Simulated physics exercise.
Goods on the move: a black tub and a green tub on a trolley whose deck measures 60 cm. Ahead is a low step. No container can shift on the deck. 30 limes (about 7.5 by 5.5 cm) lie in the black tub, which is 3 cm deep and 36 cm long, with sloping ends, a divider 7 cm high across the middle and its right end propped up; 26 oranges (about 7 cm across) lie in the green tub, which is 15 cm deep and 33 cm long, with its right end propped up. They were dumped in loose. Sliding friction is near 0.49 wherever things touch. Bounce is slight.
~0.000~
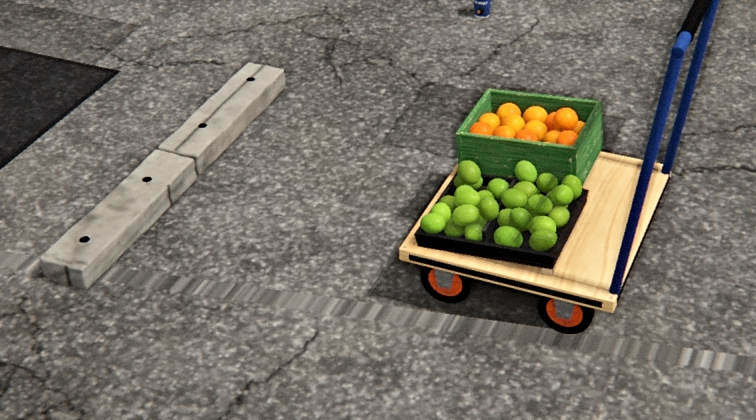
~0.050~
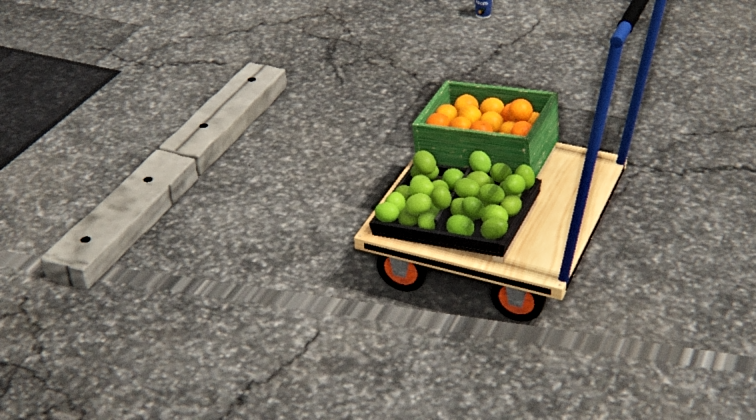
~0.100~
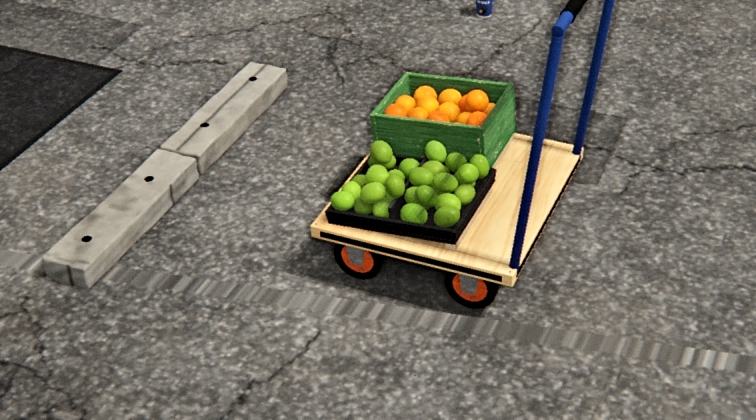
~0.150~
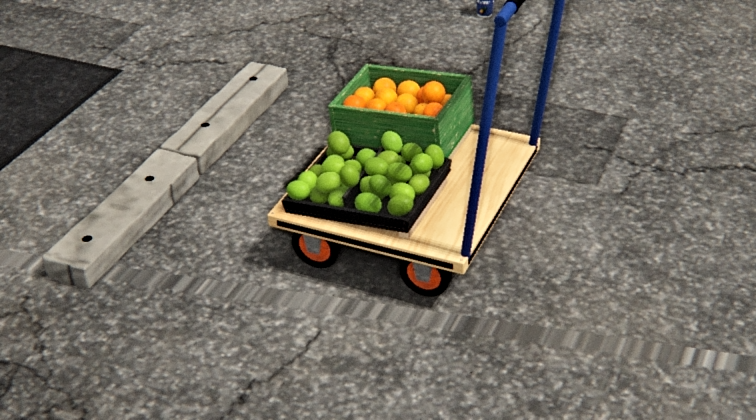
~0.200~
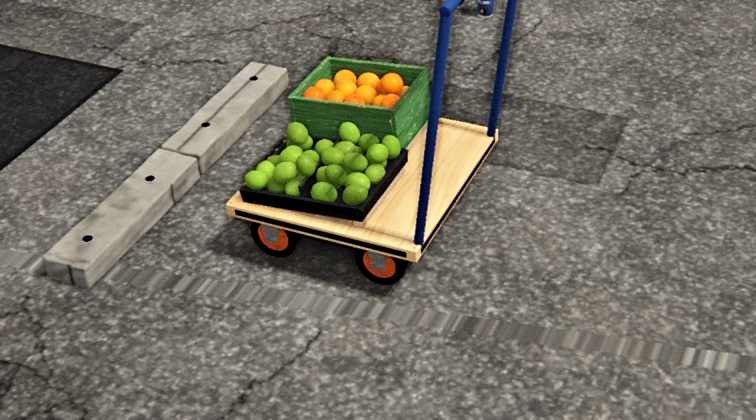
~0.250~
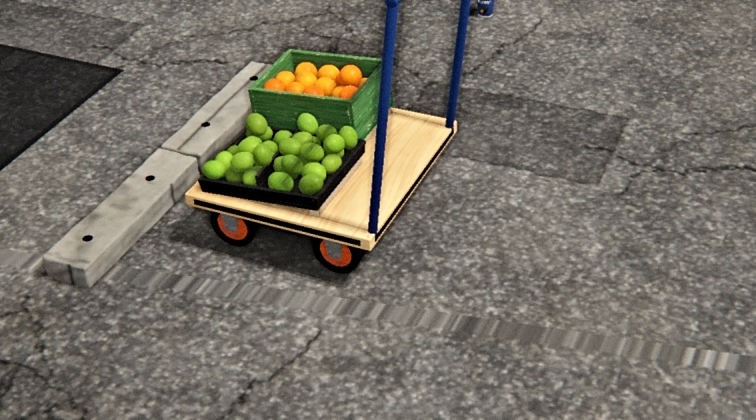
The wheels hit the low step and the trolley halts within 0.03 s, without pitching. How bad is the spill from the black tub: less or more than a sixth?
Out of the black tub go more than a sixth of the limes.
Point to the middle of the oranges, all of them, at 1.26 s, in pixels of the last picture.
At about (259, 84).
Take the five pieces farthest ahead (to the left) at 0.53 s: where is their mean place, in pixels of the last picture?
Near (72, 141).
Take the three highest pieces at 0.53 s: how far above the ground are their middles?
About 40 cm.
After 0.31 s, contact.
After 0.41 s, black tub 26 in, 4 out and green tub 26 in, 0 out.
After 0.53 s, black tub 22 in, 8 out and green tub 26 in, 0 out.
After 0.76 s, black tub 22 in, 8 out and green tub 26 in, 0 out.
Outcome (at 1.26 s), black tub 22 in, 8 out and green tub 26 in, 0 out. Asked share, 8 of 30, 27 per cent.
